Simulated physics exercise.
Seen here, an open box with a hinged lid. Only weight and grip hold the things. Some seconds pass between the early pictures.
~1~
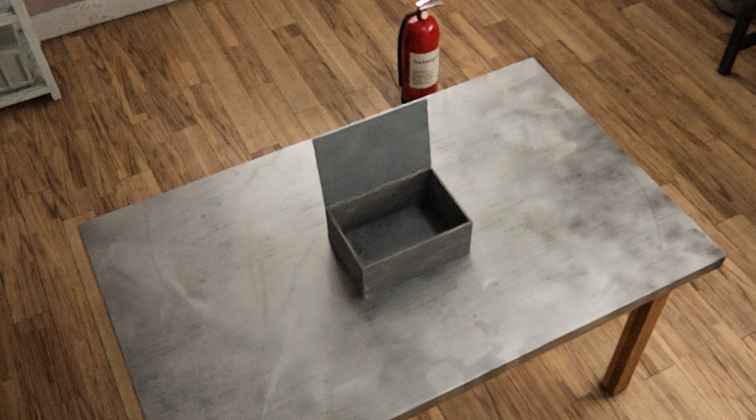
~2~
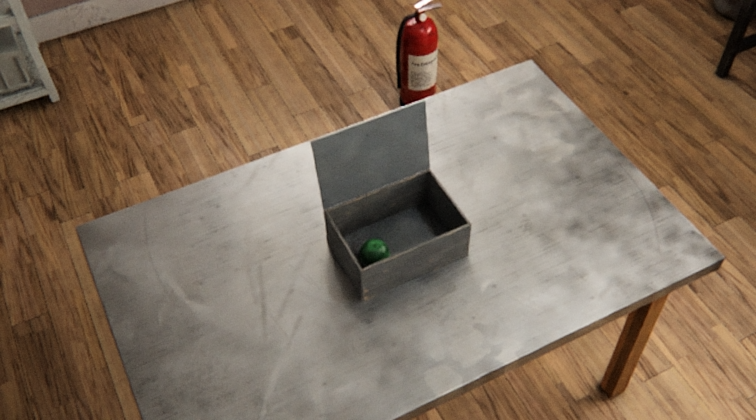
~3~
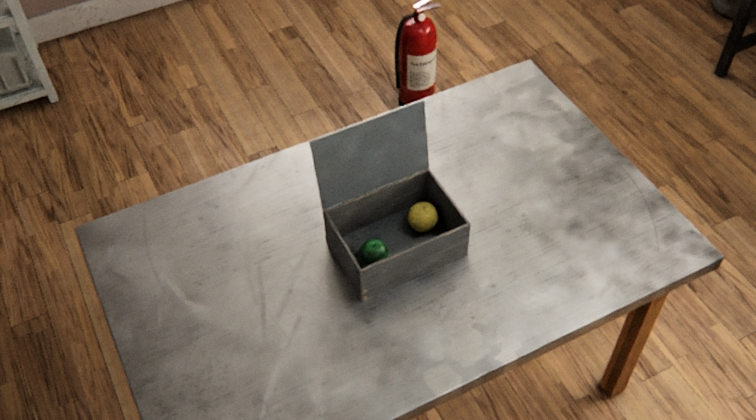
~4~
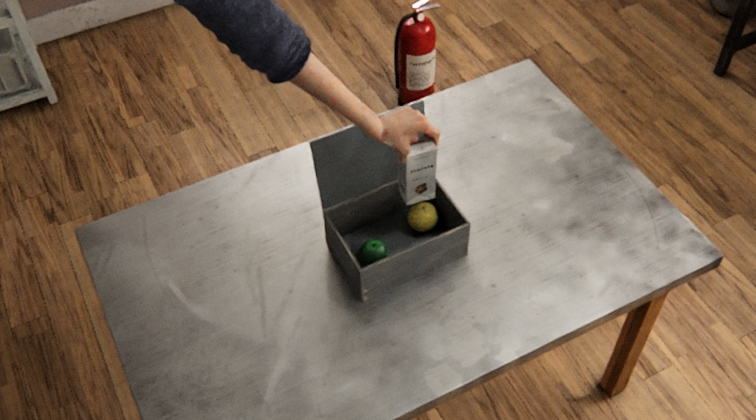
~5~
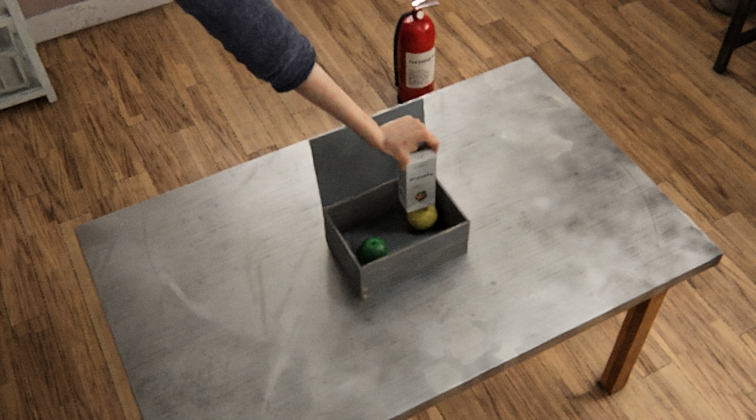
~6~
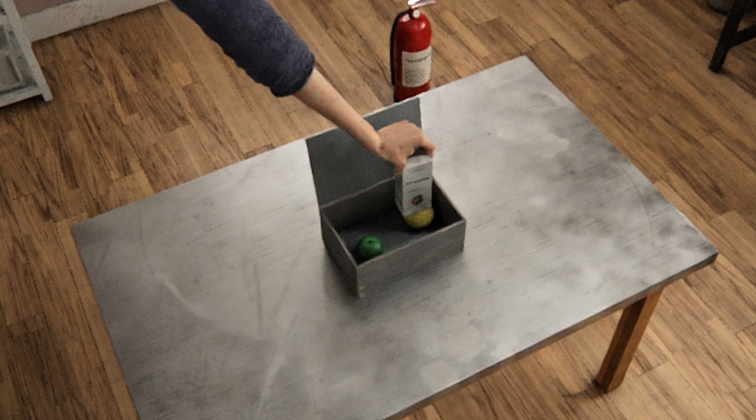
At the start, an open gray box with a hinged lid sits empty on a metal table. A green object appears inside, then a yellow apple appears to its right. A hand reaches in from the upper left, holding a white carton, and lowers it slightly into the box beside the apple.
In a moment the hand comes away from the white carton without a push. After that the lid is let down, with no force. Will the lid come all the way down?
As it turns out, it shuts flat.
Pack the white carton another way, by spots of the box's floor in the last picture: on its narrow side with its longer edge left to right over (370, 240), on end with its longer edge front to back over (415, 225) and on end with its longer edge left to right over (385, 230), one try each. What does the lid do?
First try: It shuts flat; second try: It shuts flat; third try: It is held up.
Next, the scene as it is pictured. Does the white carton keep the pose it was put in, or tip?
The white carton tips.
Then, 0.90 s later than the last frame, lid starting down; white carton on its side near (366, 229); yellow apple moved a little.
Then, 1.70 s later than the last frame, lid 48° above the rim; white carton on its side near (366, 229); yellow apple moved a little.
When it is over, lid shut; lying over in the box, white carton; the other 2 as before. End places, in pixels of the last picture, white carton near (366, 229).
